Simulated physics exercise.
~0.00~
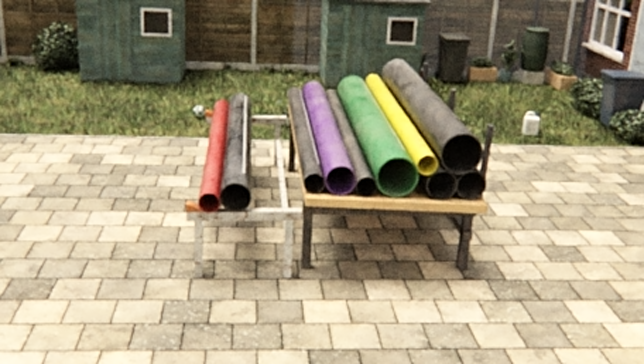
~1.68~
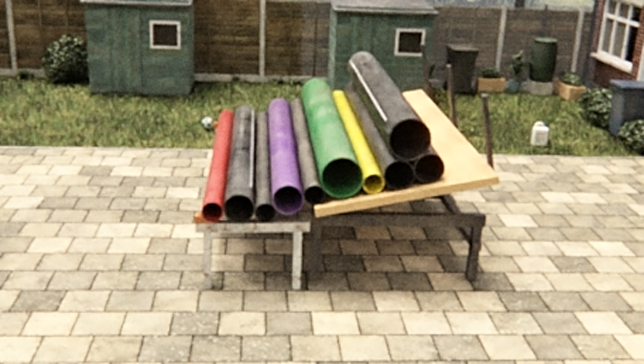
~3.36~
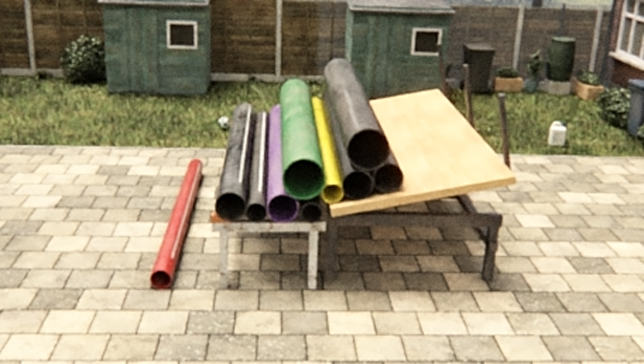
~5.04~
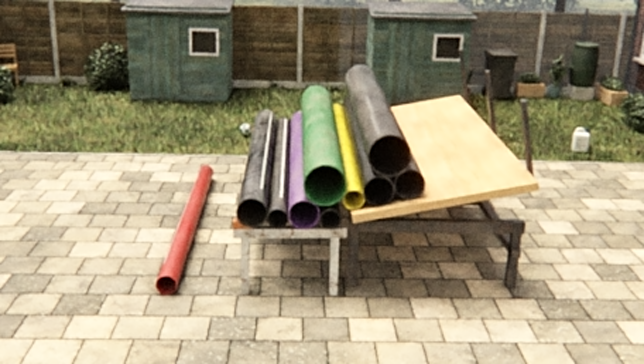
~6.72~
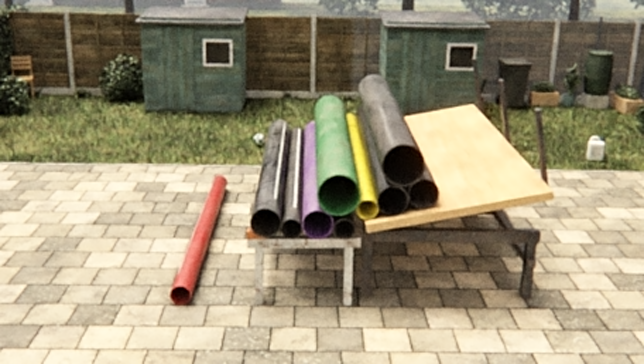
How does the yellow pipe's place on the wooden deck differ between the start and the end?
At the start the yellow pipe lies well along the level deck, towards its right side. At the end it rests farther left, near the low edge of the tilted deck beside the rack.
